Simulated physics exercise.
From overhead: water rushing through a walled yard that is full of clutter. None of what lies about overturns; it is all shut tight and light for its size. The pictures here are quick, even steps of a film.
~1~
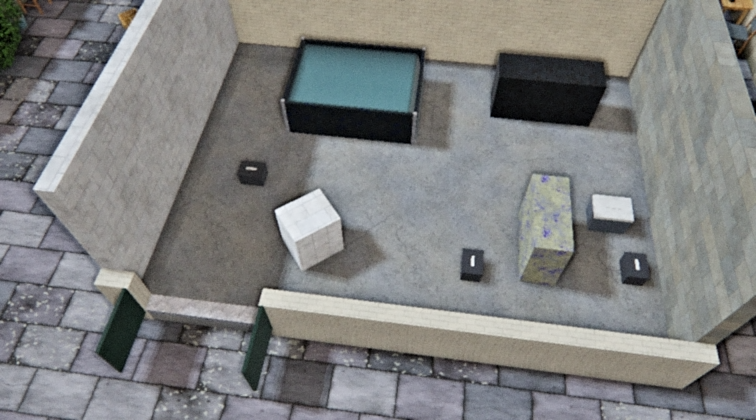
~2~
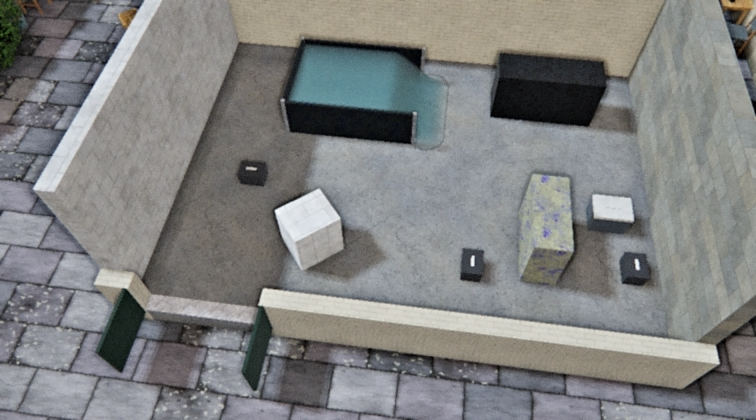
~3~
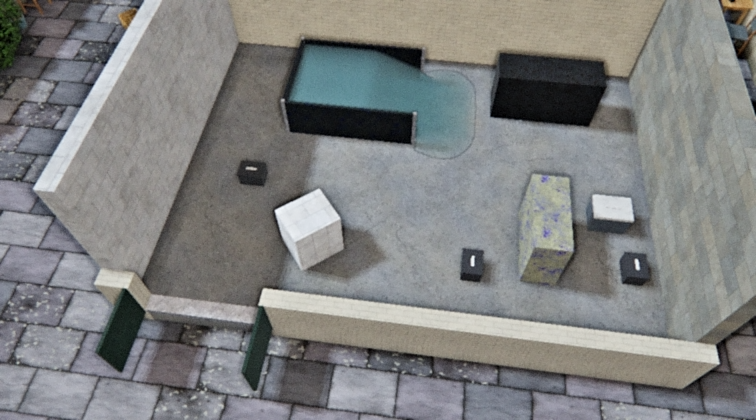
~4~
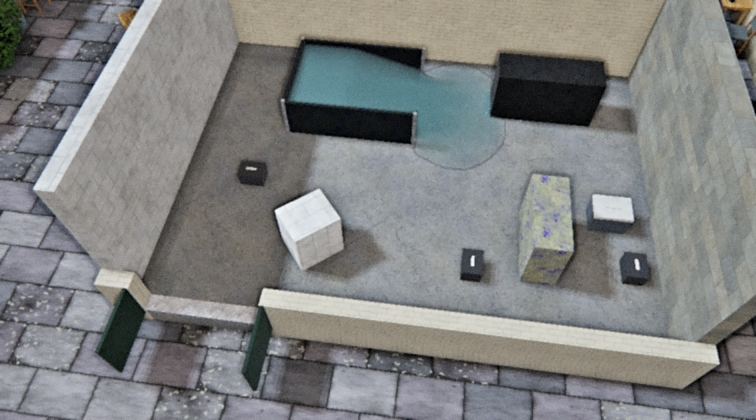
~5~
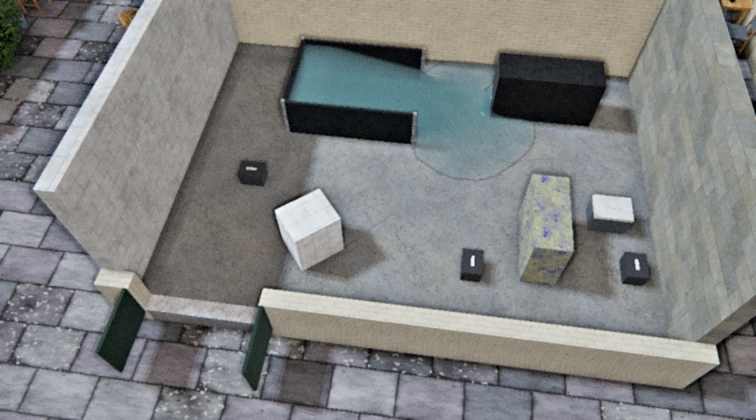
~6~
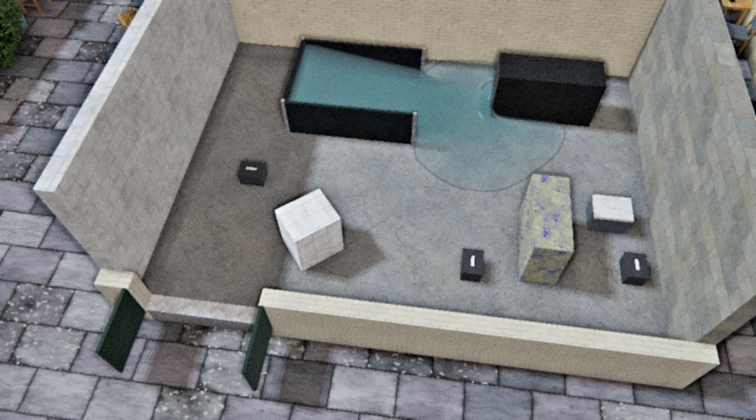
The video shows an overhead view of a walled yard scattered with blocks and boxes, where teal water pours from the open right side of a black-walled tank and spreads across the floor around a large black box, while the objects stay still.
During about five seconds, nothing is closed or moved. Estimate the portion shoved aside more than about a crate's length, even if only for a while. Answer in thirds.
Two thirds or more.
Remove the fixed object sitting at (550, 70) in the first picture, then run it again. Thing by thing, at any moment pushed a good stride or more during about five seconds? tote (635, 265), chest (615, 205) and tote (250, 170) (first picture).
Well, the first was pushed clear, the second was pushed clear, and the third stayed in place.
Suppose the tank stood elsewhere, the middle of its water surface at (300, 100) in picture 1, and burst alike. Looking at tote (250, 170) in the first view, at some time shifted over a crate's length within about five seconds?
Observation - stopped sooner.
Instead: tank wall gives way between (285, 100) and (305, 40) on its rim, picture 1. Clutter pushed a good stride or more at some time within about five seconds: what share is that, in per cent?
Result: Close to 40 %.
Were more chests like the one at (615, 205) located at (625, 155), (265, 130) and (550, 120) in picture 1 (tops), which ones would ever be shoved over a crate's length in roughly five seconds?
Twin one: Slides well clear; twin two: Barely shifts; twin three: Slides well clear.
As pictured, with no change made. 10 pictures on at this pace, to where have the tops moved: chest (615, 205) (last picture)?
(649, 242), roughly.
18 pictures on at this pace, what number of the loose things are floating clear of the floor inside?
It adds up to 2.
A moment on, 0 of 5 are well off their spots; 0 afloat.
Next, 2 of 5 are well off their spots; 1 afloat.
Later, 3 of 5 are well off their spots; 2 afloat.
In the end, 4 of 5 are well off their spots, and 4 have been at some point; 4 afloat.
